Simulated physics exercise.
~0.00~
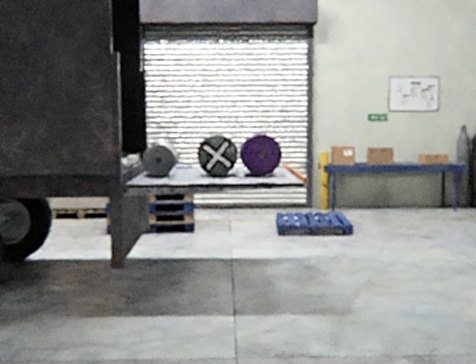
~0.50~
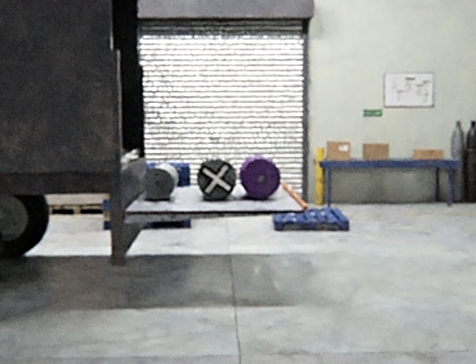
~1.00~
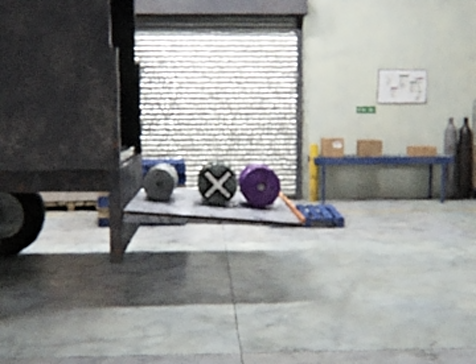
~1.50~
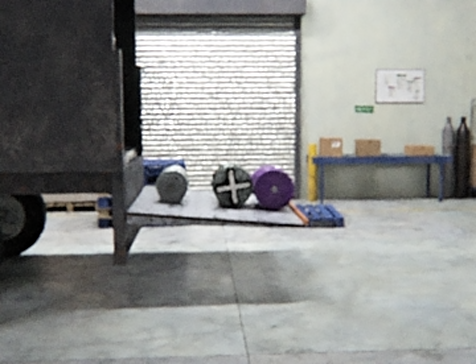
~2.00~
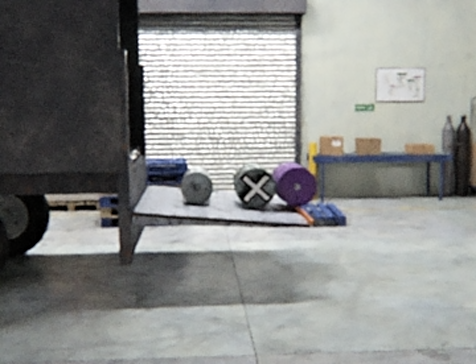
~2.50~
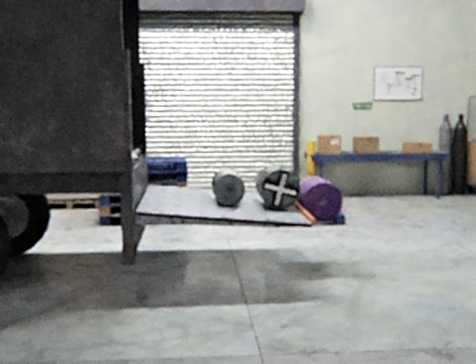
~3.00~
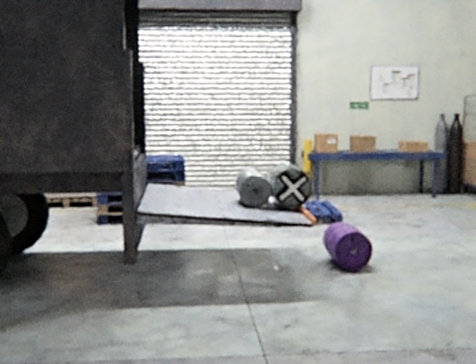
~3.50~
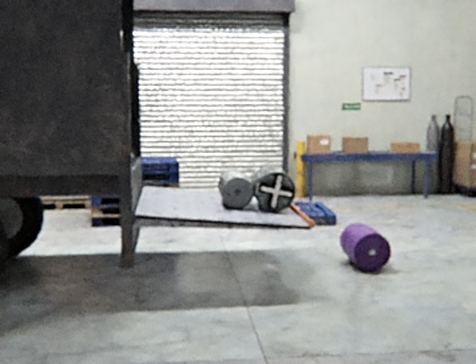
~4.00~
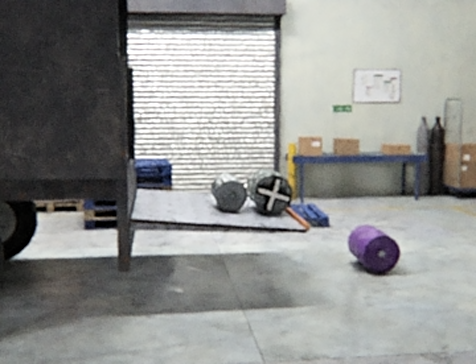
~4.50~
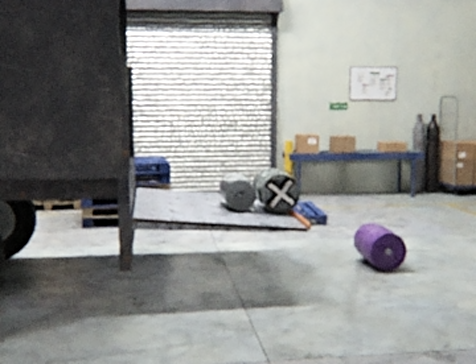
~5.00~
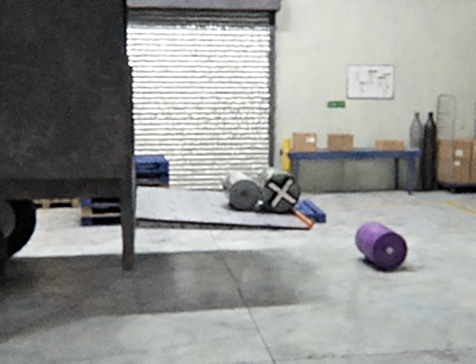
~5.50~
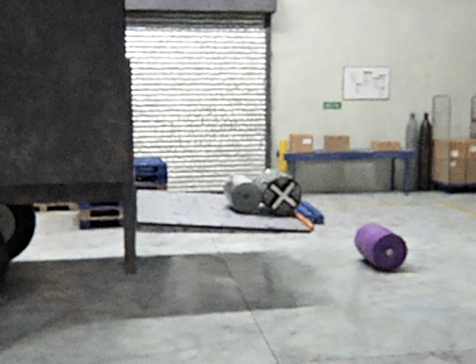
The video shows three kegs, one grey, one marked with a cross and one purple, on a truck's tail-lift that lowers and tilts. They roll right, and the purple keg drops over the edge onto the floor and comes to rest, while the other two stay on the platform.
